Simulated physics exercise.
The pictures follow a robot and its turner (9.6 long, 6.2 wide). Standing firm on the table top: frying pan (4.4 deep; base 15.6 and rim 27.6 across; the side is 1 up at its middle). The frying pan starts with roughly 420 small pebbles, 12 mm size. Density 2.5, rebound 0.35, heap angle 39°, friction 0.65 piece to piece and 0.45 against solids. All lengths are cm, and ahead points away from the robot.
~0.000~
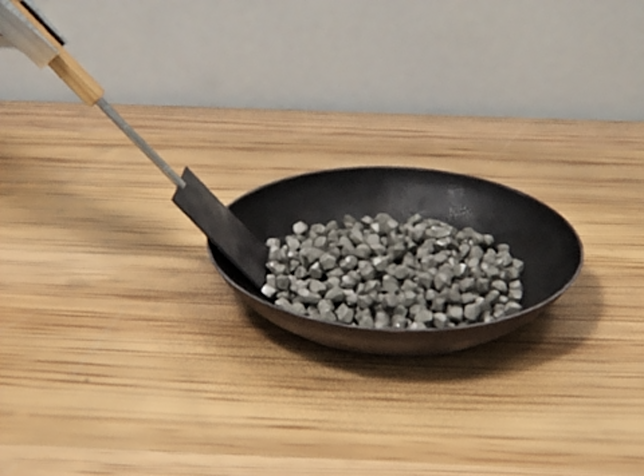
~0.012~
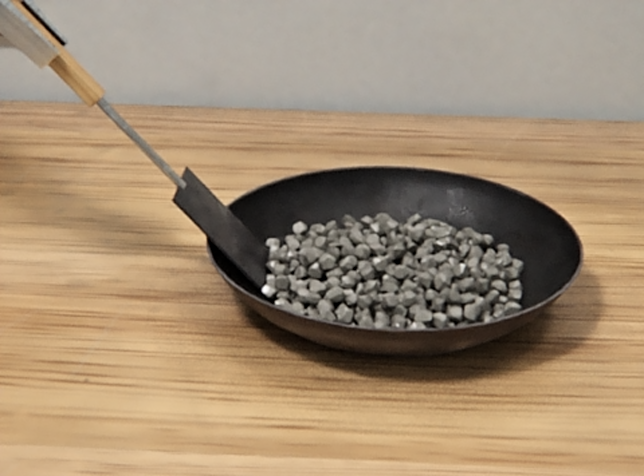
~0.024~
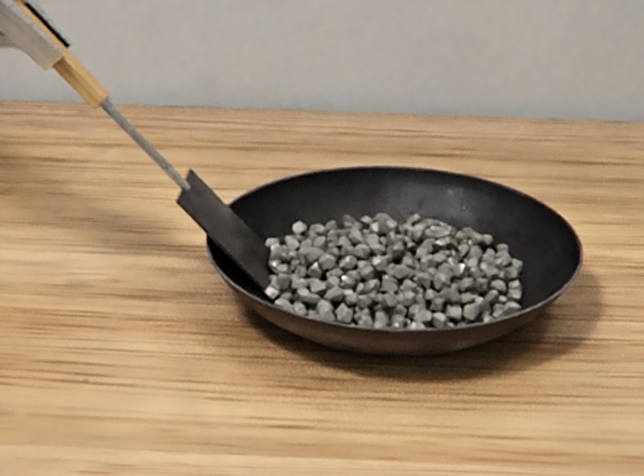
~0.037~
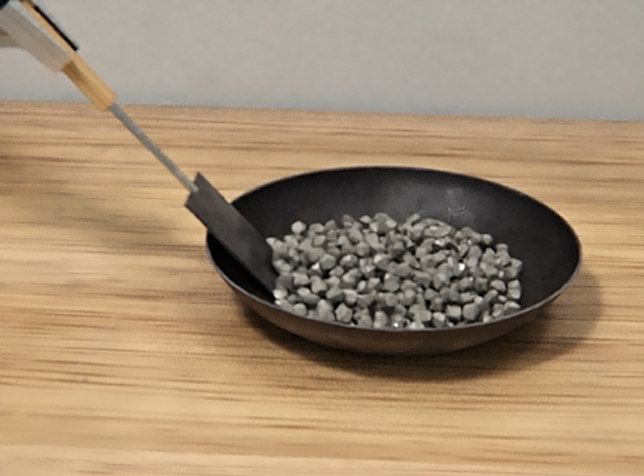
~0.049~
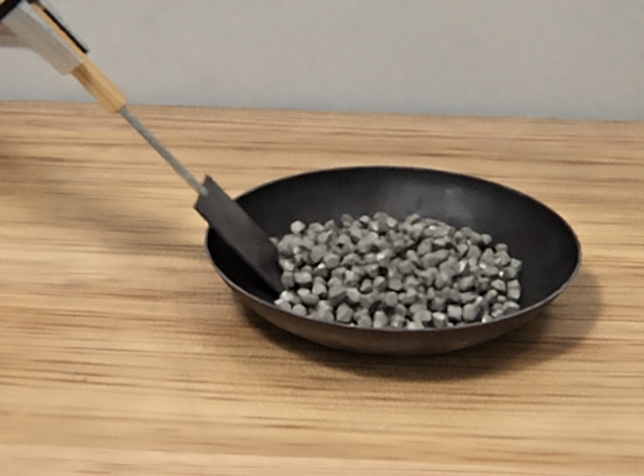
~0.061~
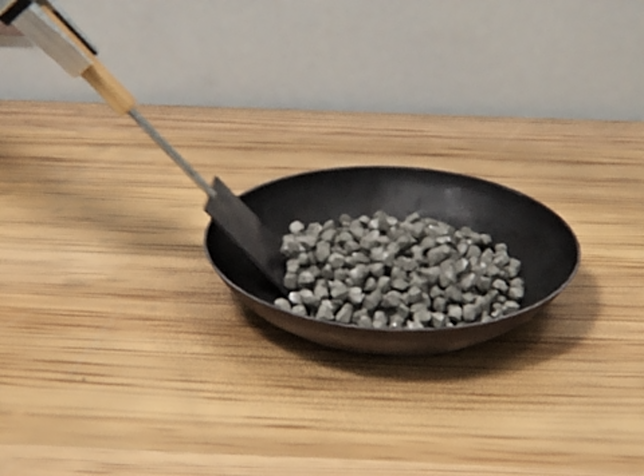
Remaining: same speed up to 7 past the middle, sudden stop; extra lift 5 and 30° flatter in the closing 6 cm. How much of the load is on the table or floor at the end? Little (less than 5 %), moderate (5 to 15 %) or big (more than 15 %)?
Answer: Little; less than 5 % of the small pebbles finish on the table or floor.
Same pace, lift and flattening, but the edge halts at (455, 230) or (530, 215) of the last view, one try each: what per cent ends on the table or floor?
Some 0 and 15 per cent.
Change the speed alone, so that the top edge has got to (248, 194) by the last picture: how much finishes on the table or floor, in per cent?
Some 10 per cent.
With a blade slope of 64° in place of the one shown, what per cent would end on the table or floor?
Then about 0 per cent.
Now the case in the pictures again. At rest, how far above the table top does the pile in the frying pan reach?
About 6.0 cm.
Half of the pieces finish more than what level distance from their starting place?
Some 4 cm.
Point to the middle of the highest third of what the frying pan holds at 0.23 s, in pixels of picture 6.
Around (493, 254).
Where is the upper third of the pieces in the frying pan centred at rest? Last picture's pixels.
Around (511, 258).
After 0.15 s, sloping 48°, highest piece 4 above the table; 425 in the frying pan.
After 0.23 s, sloping 37°, highest piece 6 above the table; 424 in the frying pan, 1 on the blade or in flight.
After 0.47 s, sloping 18°, highest piece 6 above the table; 419 in the frying pan, 6 on the table or floor.
After 1.52 s, sloping 18°, highest piece 6 above the table; 418 in the frying pan, 7 on the table or floor.
At rest, 418 in the frying pan, 7 on the table or floor. That is 2 % on the table or floor.
